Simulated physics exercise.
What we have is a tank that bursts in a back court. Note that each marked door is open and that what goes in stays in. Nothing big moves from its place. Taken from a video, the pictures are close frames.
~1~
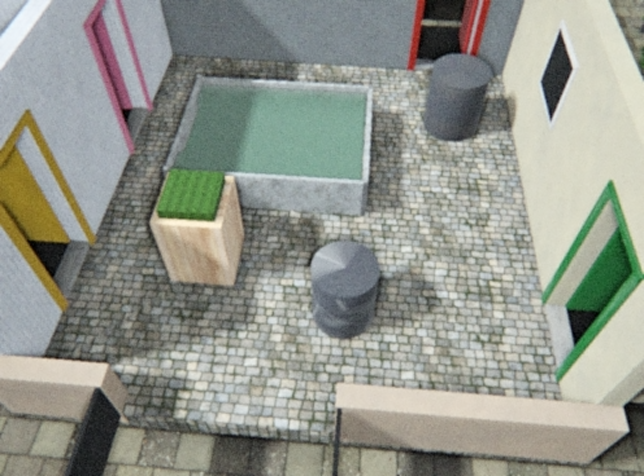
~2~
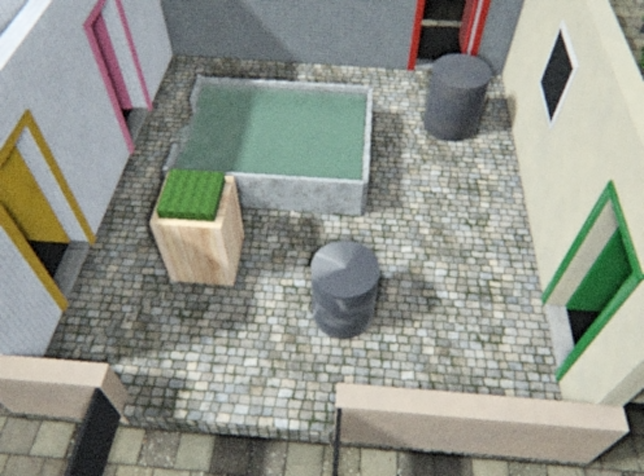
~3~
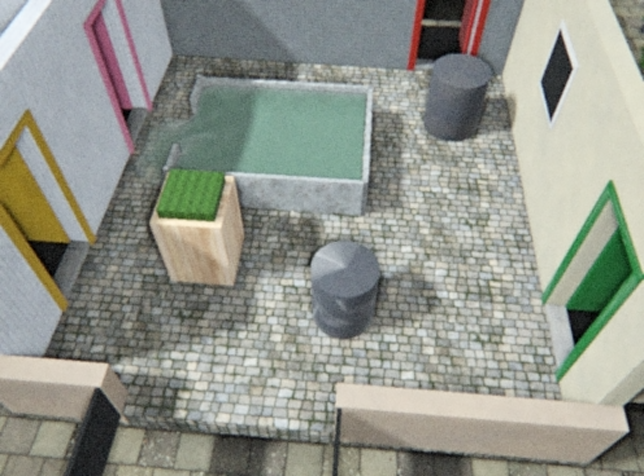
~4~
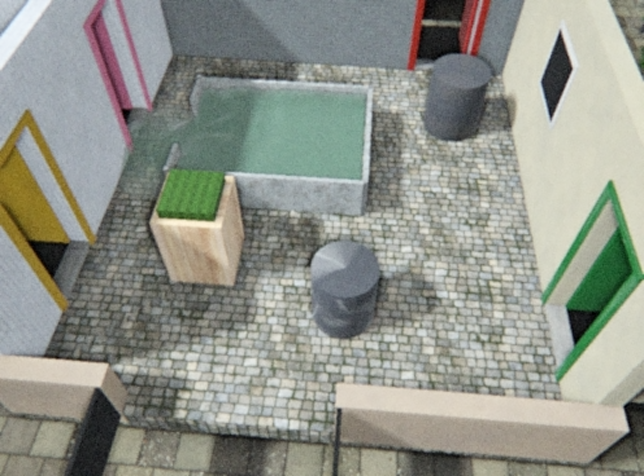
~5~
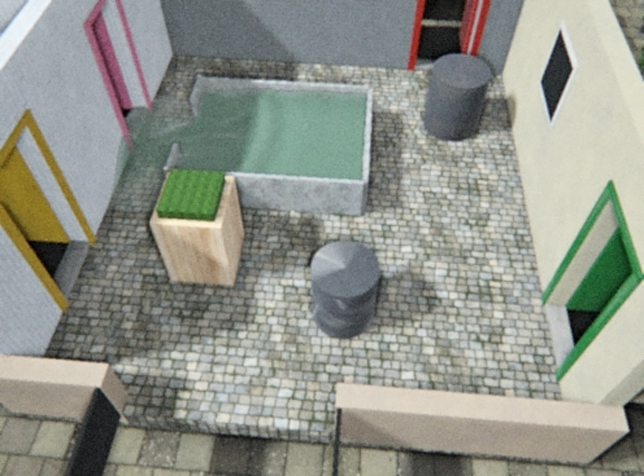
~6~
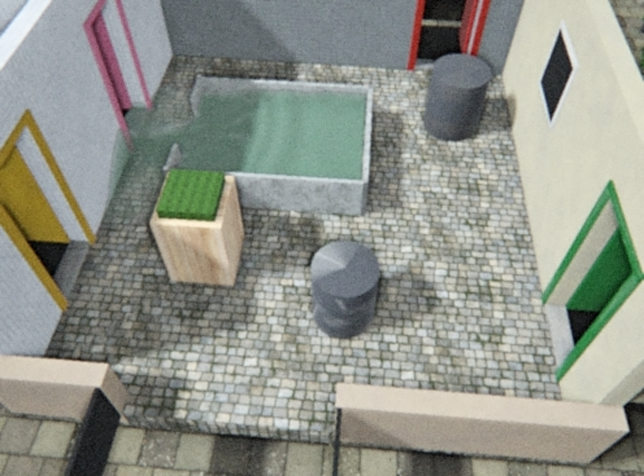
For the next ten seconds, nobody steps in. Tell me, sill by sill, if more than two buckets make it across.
Green door: No, two or fewer; red door: No, two or fewer; yellow door: No, two or fewer; pink door: Yes, more than two.
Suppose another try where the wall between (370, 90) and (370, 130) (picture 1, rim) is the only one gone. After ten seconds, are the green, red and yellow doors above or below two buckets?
Result per door - green: Beyond the limit; red: Beyond the limit; yellow: Within bounds.
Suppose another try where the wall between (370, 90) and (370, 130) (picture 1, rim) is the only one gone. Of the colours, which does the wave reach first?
It's the door marked red.
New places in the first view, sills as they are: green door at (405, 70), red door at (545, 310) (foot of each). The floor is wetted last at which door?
The red one.
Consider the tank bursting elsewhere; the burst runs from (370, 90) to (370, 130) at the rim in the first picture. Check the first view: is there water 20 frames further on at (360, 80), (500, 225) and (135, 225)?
In turn: Inundated, then inundated, then untouched.
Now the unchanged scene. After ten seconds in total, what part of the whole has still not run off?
Estimate: Some 62 %.
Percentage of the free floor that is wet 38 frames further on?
My estimate is roughly 60 percent.
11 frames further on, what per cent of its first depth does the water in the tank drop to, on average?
Roughly 66 percent.
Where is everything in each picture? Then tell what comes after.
In the first picture, still water in the water tank at (276, 130).
In the second picture, the front is at a hidden place, out from the gap at (191, 142).
In the third picture, the front is at (157, 130), out from the gap at (192, 145).
In the fourth picture, water pours out at (192, 145) and has run to (147, 117).
In the fifth picture, the front is at (153, 103), out from the gap at (192, 144).
In the sixth picture, water pours out at (192, 143) and has run to (159, 89).
A moment on, water covers 15 % of the floor; the green door not reached, the red door not reached, the yellow door wet at the sill, nothing in, the pink door far over two buckets in.
Next, water covers 25 % of the floor; the green door not reached, the red door not reached, the yellow door wet at the sill, nothing in, the pink door far over two buckets in.
Then, water covers 35 % of the floor; the green door not reached, the red door not reached, the yellow door wet at the sill, nothing in, the pink door far over two buckets in.
Later, water covers 60 % of the floor; the green door not reached, the red door wet at the sill, nothing in, the yellow door wet at the sill, nothing in, the pink door far over two buckets in.
In the end, water covers 85 % of the floor; the green door under two buckets in, the red door wet at the sill, nothing in, the yellow door wet at the sill, nothing in, the pink door far over two buckets in.
